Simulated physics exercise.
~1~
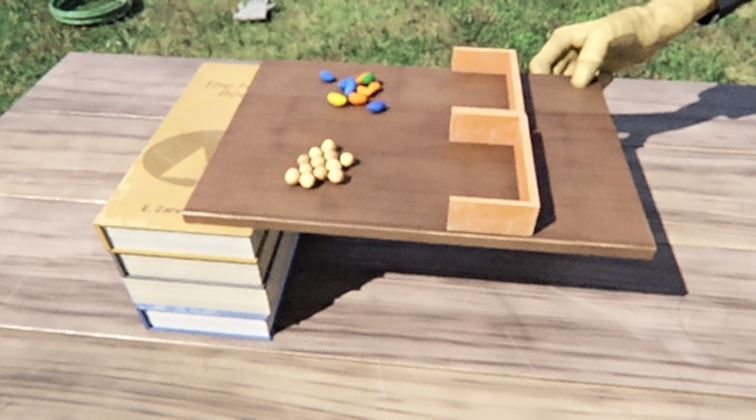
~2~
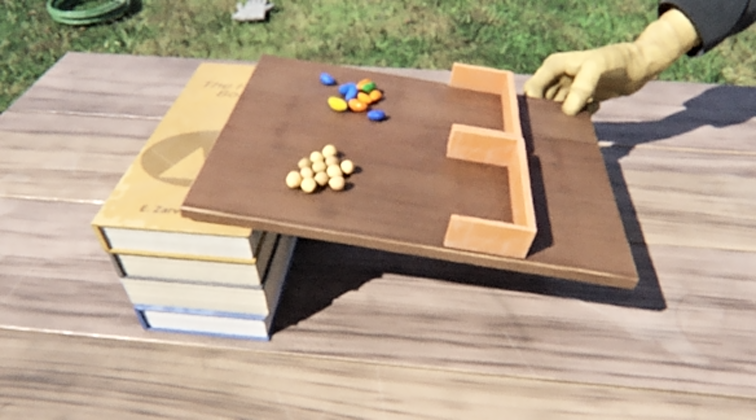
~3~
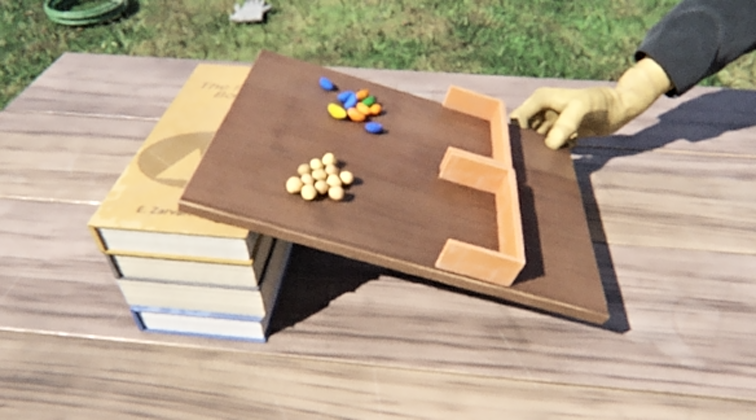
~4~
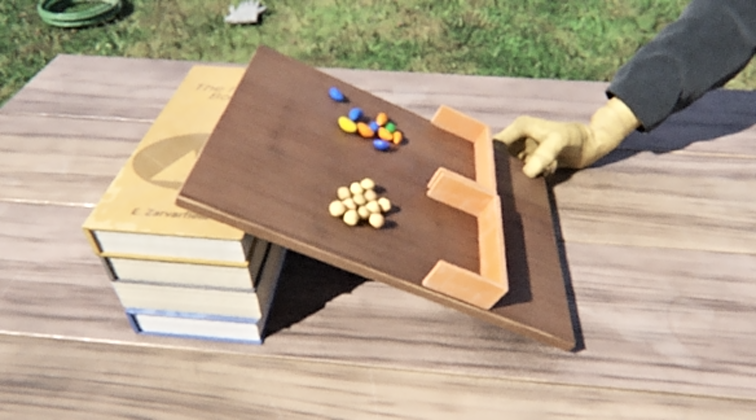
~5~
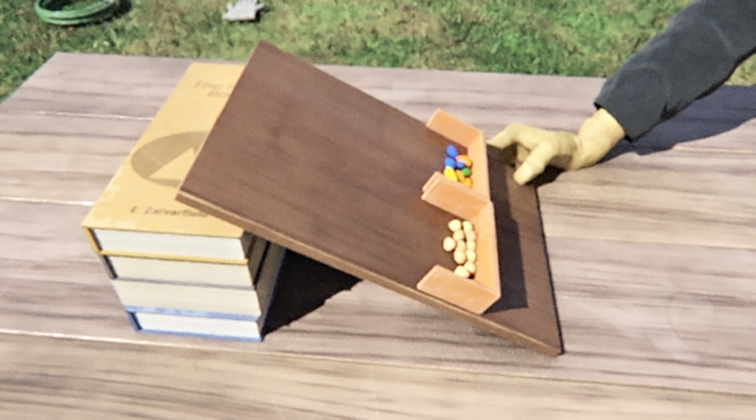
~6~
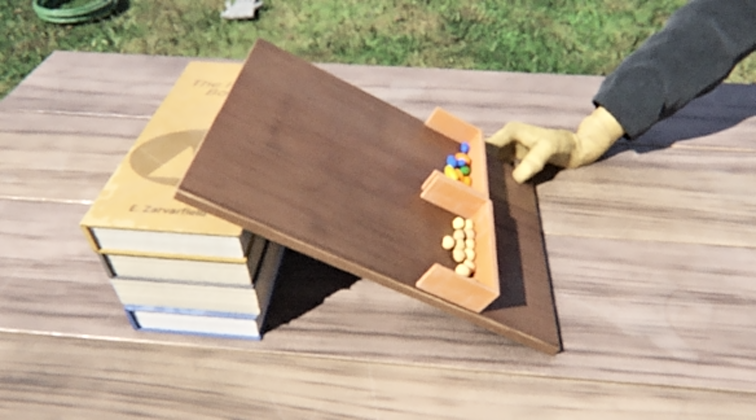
Gloved hand lowering one end of a brown board propped on books, candies and pale balls sliding down and stopping behind orange barriers.
